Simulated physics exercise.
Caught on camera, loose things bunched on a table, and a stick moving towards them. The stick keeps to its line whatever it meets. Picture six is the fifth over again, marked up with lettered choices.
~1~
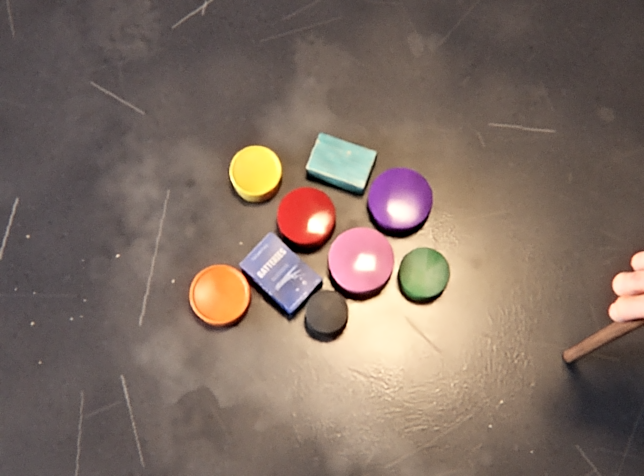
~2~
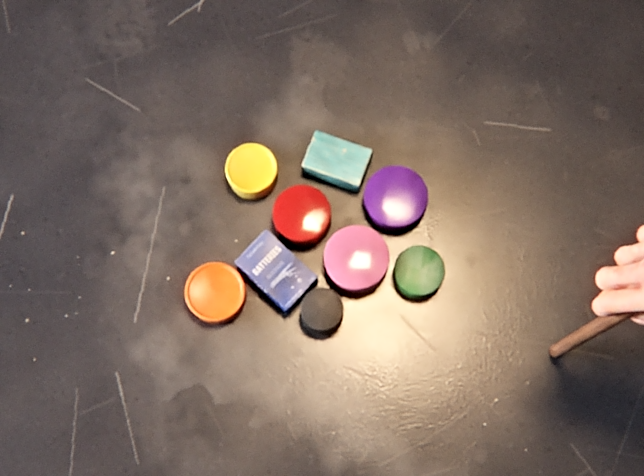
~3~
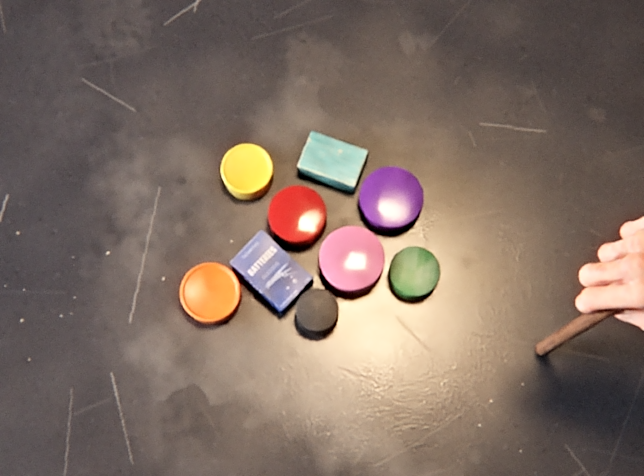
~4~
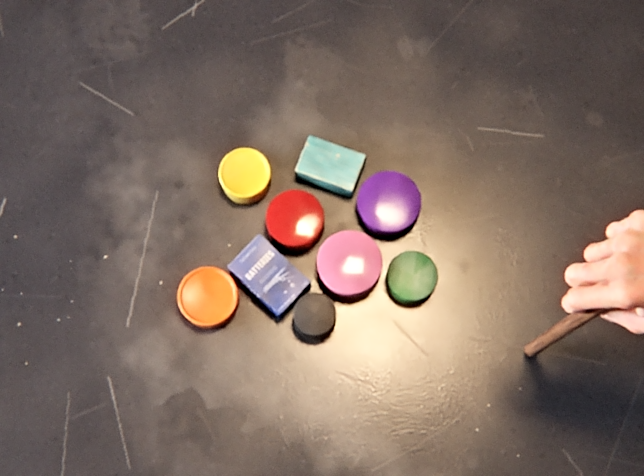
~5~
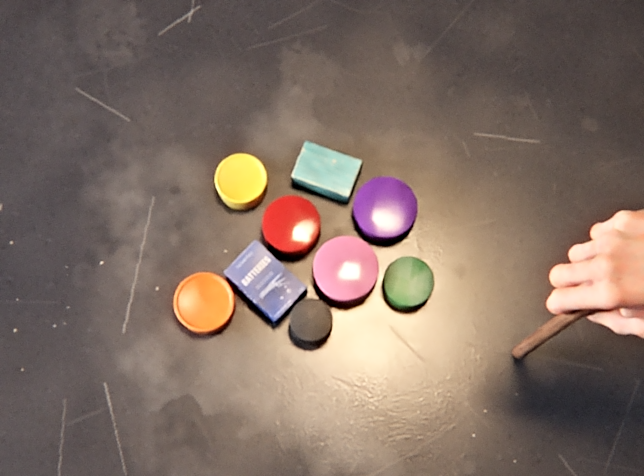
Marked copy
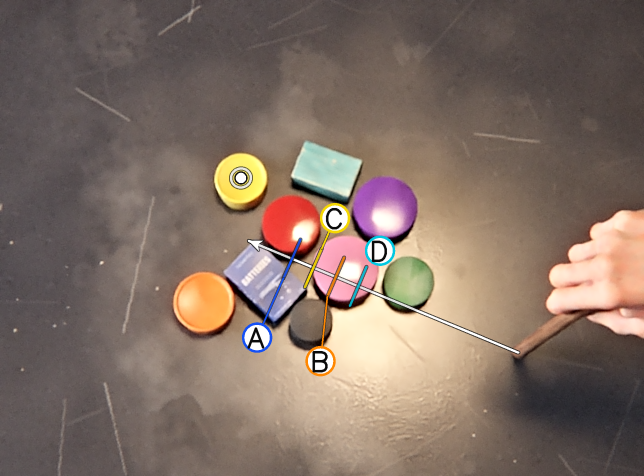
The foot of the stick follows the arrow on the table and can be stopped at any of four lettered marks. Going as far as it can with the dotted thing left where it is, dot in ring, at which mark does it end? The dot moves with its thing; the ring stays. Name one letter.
At D, and not beyond.
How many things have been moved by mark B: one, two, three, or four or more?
It has moved four or more.
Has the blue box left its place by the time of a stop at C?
No.
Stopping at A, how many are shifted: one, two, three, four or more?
In all, four or more.
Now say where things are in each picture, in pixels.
The first picture shows blue box (282, 275); green tin (424, 275); yellow jar (257, 175).
The second picture shows yellow jar (253, 172); turquoise block (337, 162).
The third picture shows red pot (298, 217); orange jar (212, 294).
The fourth picture shows black tin (315, 317); purple pot (389, 205).
The fifth picture shows pink pot (346, 271); blue box (267, 283); green tin (408, 284).
On the copy, A at (292, 259); B at (336, 277); C at (313, 267); D at (358, 286); the arrow from (518, 353) to (249, 241); the white dot at (241, 178).
On D. First, foot of the stick (459, 328).
Then, foot of the stick (402, 304); green tin (401, 271).
Finally, foot of the stick (358, 286); pink pot (327, 261); green tin (400, 268); the dot is still in its ring.
By contrast, A shifts the dotted thing to (210, 153); B shifts the dotted thing to (228, 170); C shifts the dotted thing to (215, 158).
